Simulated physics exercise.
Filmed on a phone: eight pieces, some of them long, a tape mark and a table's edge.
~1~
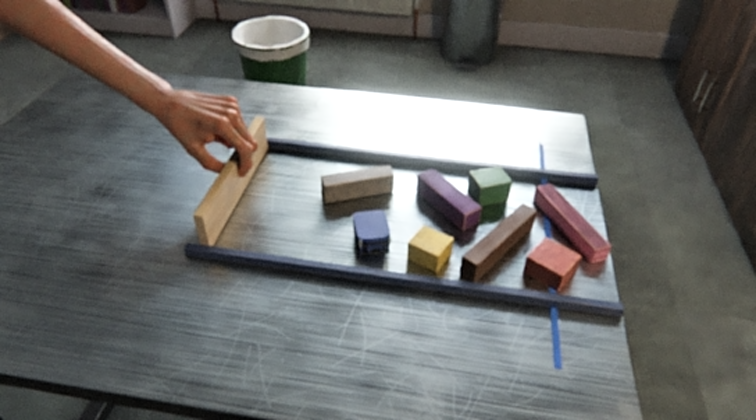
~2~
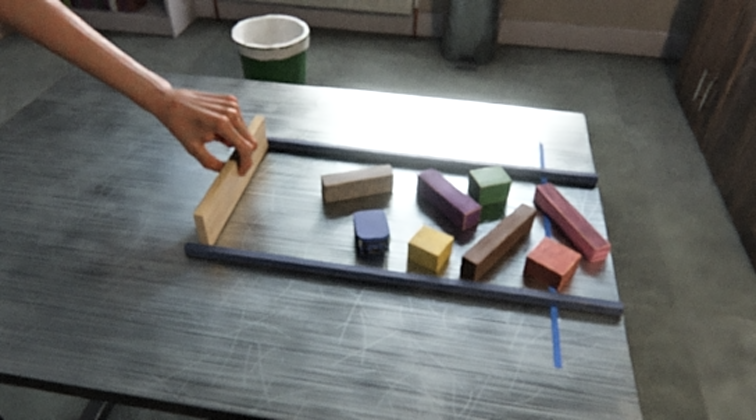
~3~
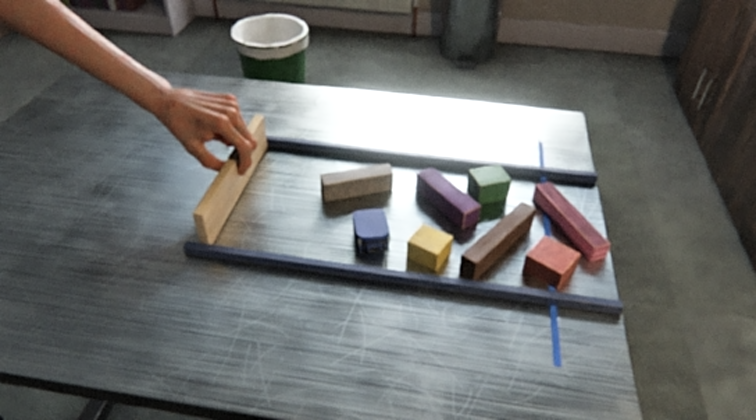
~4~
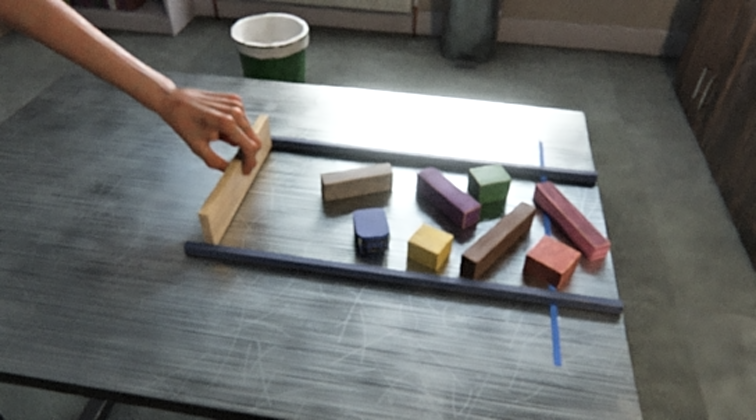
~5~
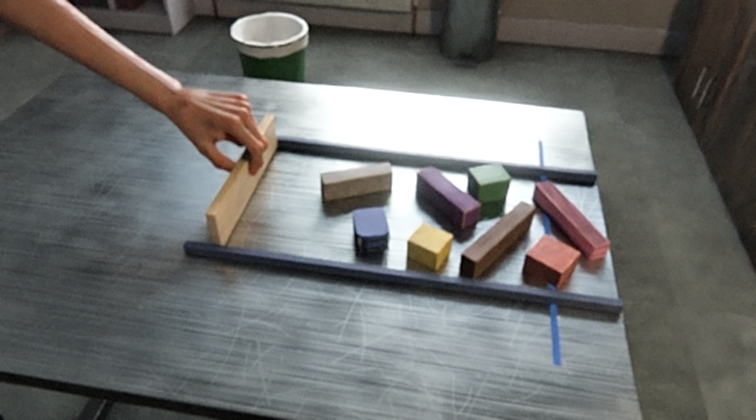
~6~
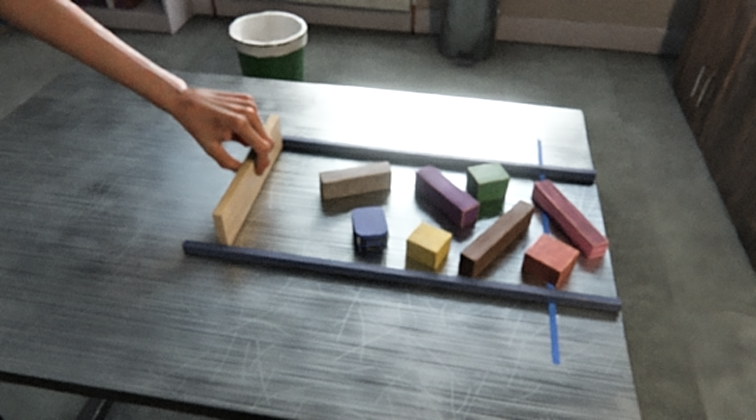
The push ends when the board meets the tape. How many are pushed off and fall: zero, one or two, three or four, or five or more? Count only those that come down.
Here the number that fall off is three or four.
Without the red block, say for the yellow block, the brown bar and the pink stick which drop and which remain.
The yellow block does not fall, the brown bar is lost, the pink stick tumbles off.
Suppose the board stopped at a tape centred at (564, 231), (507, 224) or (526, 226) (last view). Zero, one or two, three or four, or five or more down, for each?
For each place: Five or more; either one or two; one or two.
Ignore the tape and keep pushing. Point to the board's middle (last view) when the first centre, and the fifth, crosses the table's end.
At (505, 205) for the first, at (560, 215) for the fifth.
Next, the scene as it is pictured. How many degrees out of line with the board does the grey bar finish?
Near 0 degrees.
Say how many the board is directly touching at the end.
The number is 2.
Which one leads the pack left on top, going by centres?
Foremost is the yellow block.
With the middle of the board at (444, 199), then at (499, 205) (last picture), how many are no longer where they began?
The counts are 7 and 8.
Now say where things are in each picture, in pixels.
Pink stick (569, 221); red block (552, 264); brown bar (499, 241); board (235, 177); tape (548, 233), in the first frame.
Red block (552, 263); blue case (372, 232), in the second frame.
Brown bar (499, 239); purple stick (446, 197), in the third frame.
Pink stick (569, 219); board (240, 176), in the fourth frame.
Red block (551, 261); grey bar (357, 181), in the fifth frame.
Pink stick (568, 217); red block (550, 260); brown bar (498, 237); board (252, 176); tape (546, 228), in the sixth frame.
A little later, none off yet; pink stick at rest near (568, 217); red block at rest near (550, 260); brown bar at rest near (498, 237).
Next, none off yet; pink stick at rest near (568, 217); red block shifted a little near (564, 261); brown bar shifted a little near (529, 243).
When it is over, the number that fall off is three or four; down, green block, brown bar, red block and pink stick.
